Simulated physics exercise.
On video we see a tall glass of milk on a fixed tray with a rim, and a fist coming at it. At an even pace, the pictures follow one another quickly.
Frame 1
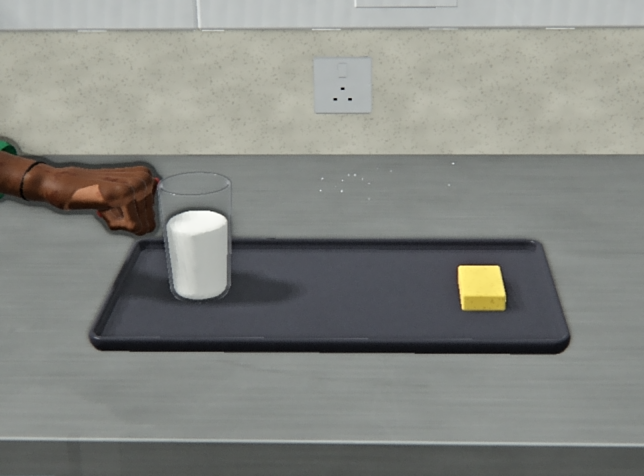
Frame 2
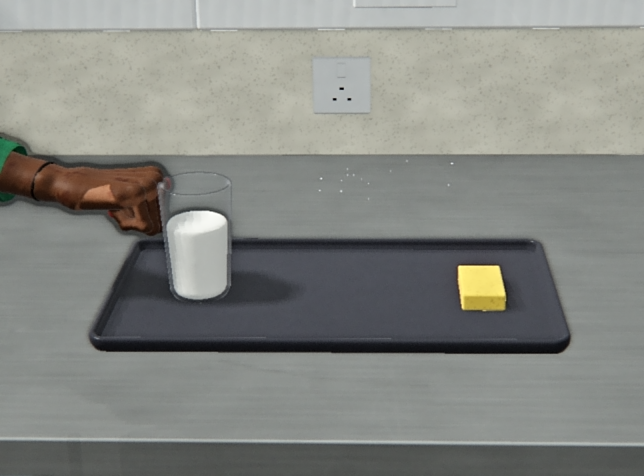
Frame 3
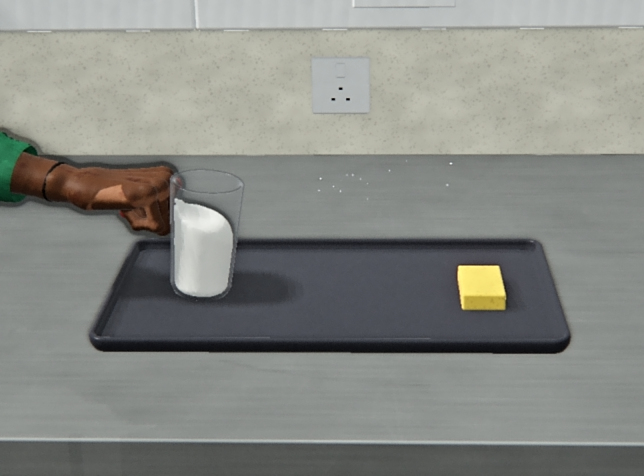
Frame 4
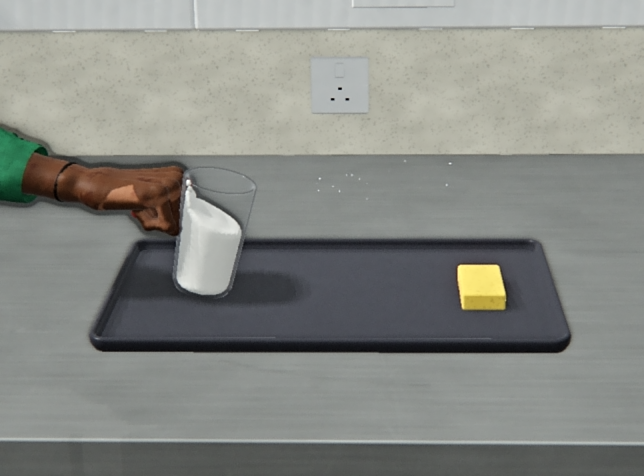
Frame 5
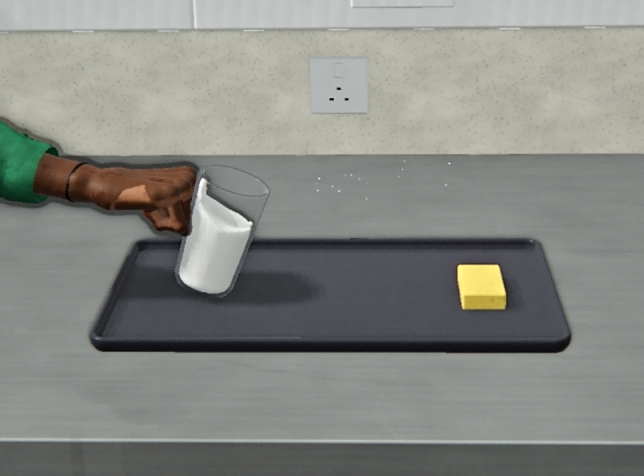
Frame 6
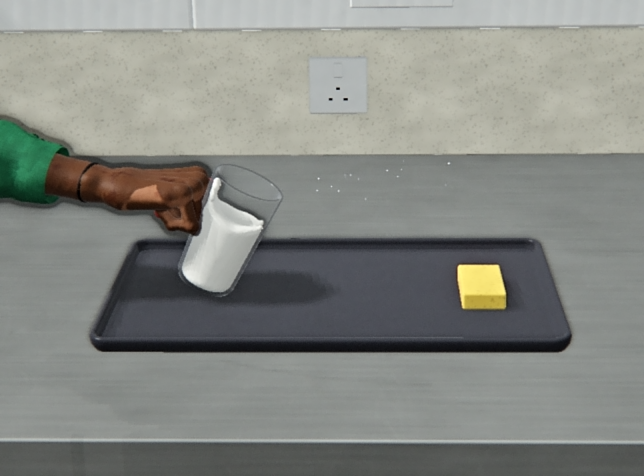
On a grey counter, a fist in a green sleeve moves in from the left and pushes the upper side of a glass of milk on a dark tray; the glass leans rightward, its milk shifting, while a yellow block stays still.
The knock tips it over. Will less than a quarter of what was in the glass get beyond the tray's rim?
Yes, less than a quarter gets past the rim.
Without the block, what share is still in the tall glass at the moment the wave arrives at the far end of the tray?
40 in a hundred, roughly.
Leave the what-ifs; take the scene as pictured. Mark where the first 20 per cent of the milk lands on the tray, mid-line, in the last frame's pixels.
I'd point to somewhere close to pixel (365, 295).
A moment on, the tall glass is falling and 100 per cent is in the glass, 0 on the tray and 0 above or beyond its rim.
Next, the tall glass lies on its side and 71 per cent is in the glass, 17 on the tray and 12 above or beyond its rim.
Then the tall glass lies on its side and 34 per cent is in the glass, 51 on the tray and 15 above or beyond its rim.
Later the tall glass lies on its side and 18 per cent is in the glass, 67 on the tray and 15 above or beyond its rim.
In the end 87 per cent is held by tray and glass, 13 is off the tray.
